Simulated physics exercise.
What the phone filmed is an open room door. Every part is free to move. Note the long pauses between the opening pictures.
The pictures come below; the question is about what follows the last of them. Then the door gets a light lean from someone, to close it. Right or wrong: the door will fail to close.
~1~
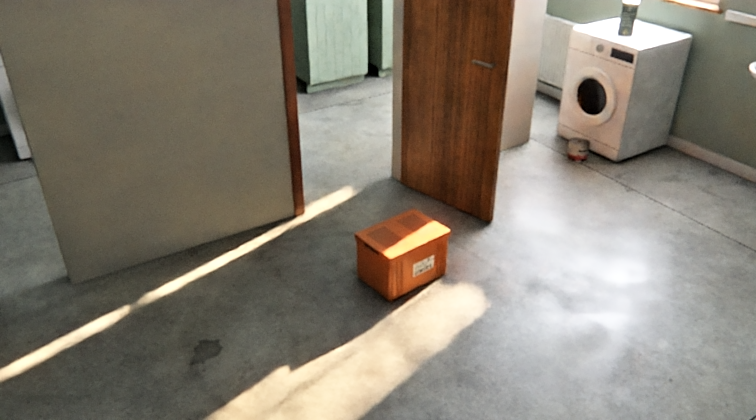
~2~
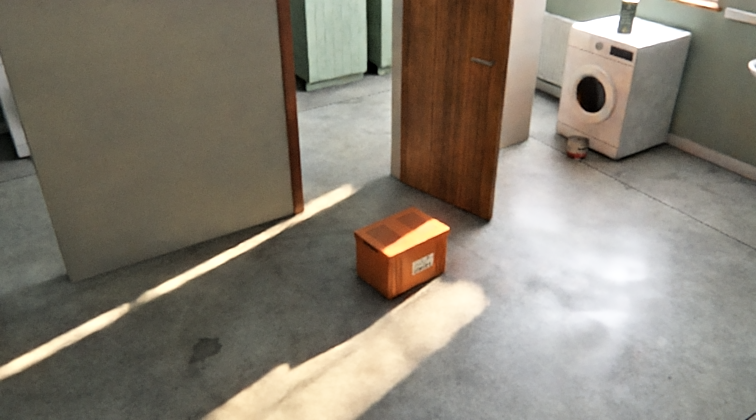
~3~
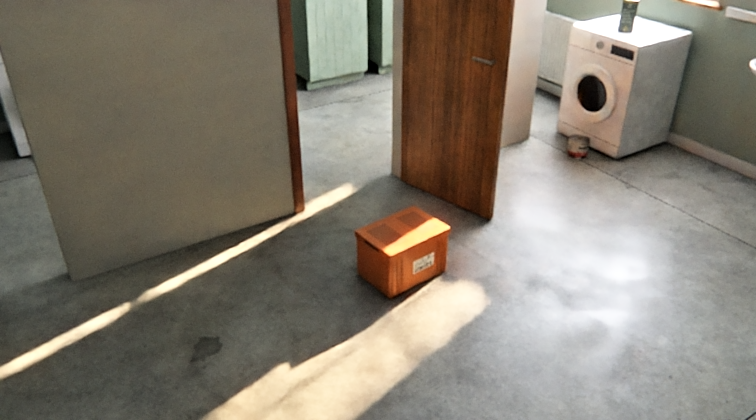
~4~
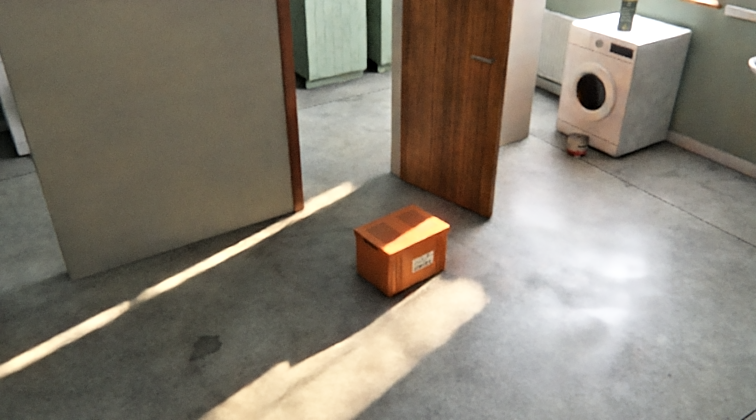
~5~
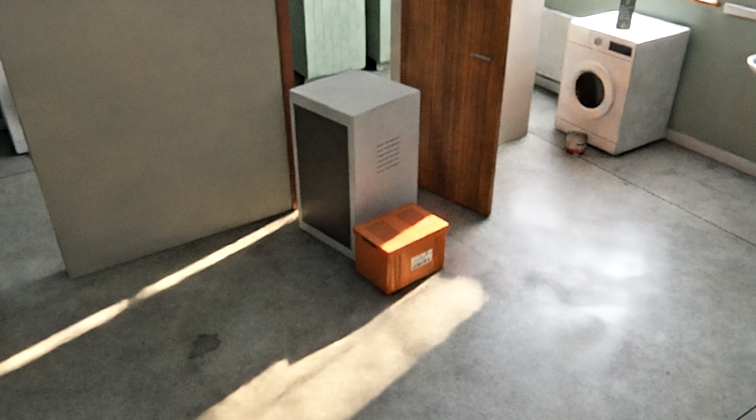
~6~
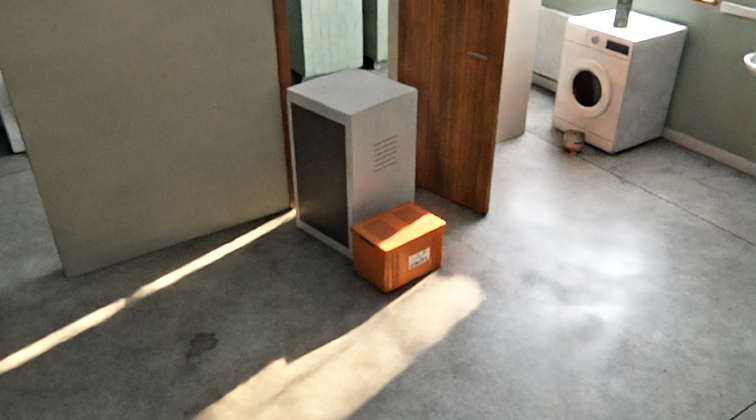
Right, it fails to close.
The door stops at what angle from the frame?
Open angle: About 65°.
Then, 0.40 s past the last view, door at 91°.
Then, 0.50 s past the last view, door at 83°.
Then, 0.70 s past the last view, door at 67°.
Finally, door at 66°; both still in place. Final places as the last picture's camera would see them, white appliance near (353, 162).
